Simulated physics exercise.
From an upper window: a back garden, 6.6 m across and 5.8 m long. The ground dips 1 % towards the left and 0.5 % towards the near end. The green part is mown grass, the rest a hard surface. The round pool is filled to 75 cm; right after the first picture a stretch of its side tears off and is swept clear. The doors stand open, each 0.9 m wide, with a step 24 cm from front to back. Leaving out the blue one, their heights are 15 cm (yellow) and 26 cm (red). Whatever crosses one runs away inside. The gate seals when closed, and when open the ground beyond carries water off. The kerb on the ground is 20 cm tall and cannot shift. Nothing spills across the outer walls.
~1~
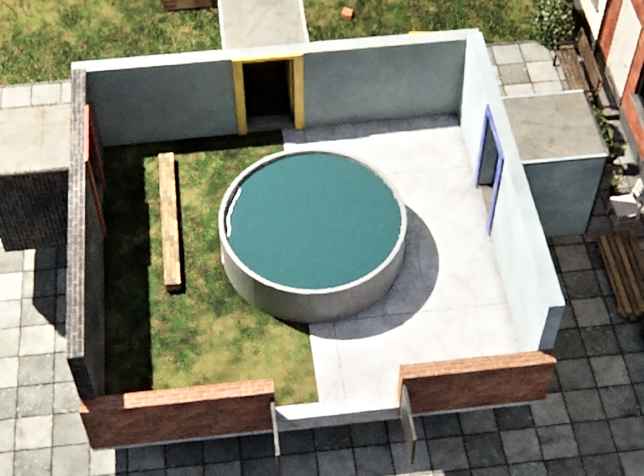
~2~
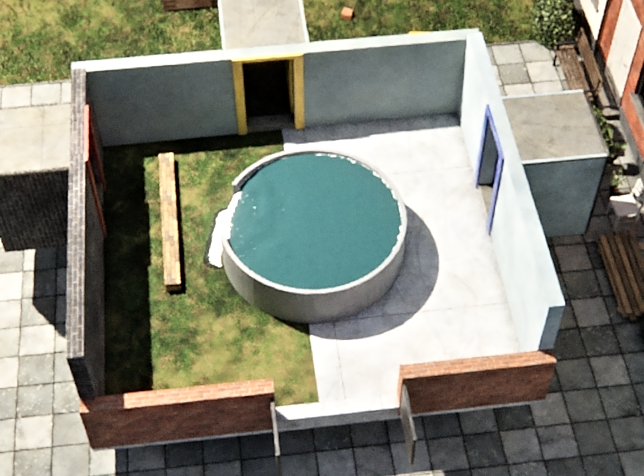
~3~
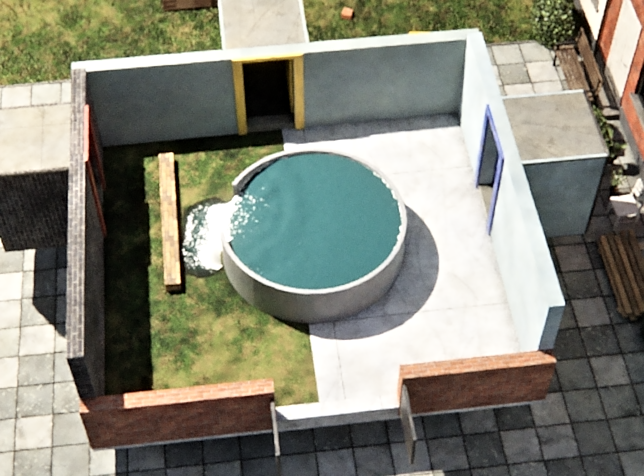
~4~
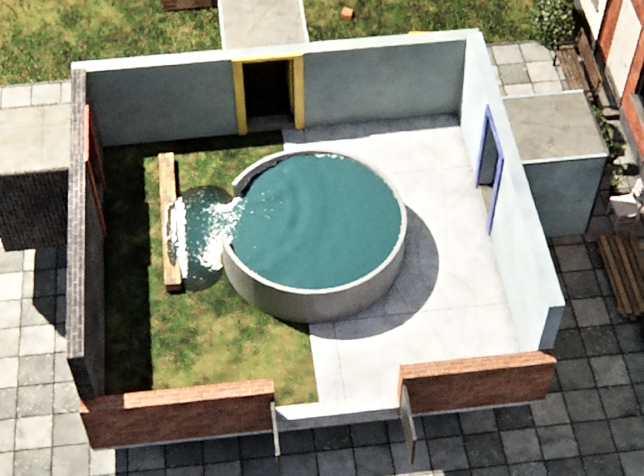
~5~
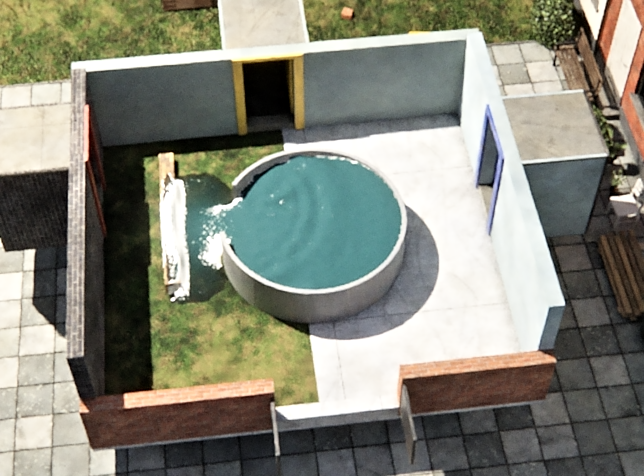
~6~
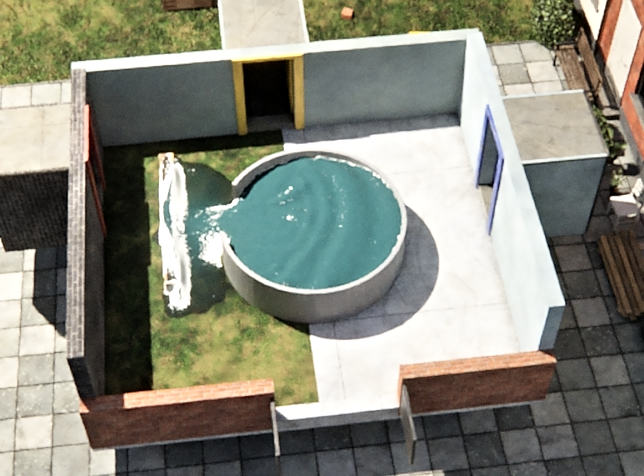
At the start, still water fills a round pool inside a walled garden, with a wooden beam lying on the grass to its left. The pool's left side breaks open and water pours out, foaming across the grass. It reaches the beam, churns white along it, and spreads alongside while ripples cross the pool.
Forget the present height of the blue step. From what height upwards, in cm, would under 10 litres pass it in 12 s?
Some 6 cm above the ground.
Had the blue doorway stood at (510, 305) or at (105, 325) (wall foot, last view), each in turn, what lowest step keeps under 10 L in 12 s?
Roughly 11.5 and 16 cm.
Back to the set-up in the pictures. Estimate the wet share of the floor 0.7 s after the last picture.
Near 30 per cent is wet.
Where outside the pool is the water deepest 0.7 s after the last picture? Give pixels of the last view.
At about (179, 241).
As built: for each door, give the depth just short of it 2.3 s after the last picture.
Depths in cm: Yellow 10, red 23, blue 0.
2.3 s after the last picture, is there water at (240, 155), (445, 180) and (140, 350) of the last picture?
In that order: Flooded, not reached, flooded.
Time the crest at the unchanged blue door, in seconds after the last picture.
Near 5.0 s.
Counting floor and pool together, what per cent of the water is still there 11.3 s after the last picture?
Roughly 90 in a hundred.
Then, 0.7 s after the last picture water covers 30 % of the floor, deepest (56 cm) near (179, 241); it has not reached the blue door.
Then, 2.3 s after the last picture water covers 55 % of the floor, deepest (42 cm) near (179, 241); it has not reached the blue door.
Then, 11.3 s after the last picture water covers 95 % of the floor, deepest (18 cm) near (106, 426); 6 cm at the blue door, 0 litres in over its 12 cm step.
At the blue door as built, the water peaked near 9 cm, 4.9 s after the last picture.
With a step of 5 cm, 19 litres would have come in within the 12 s; with 7 cm, 4 litres. So under 10 litres takes about 6 cm.
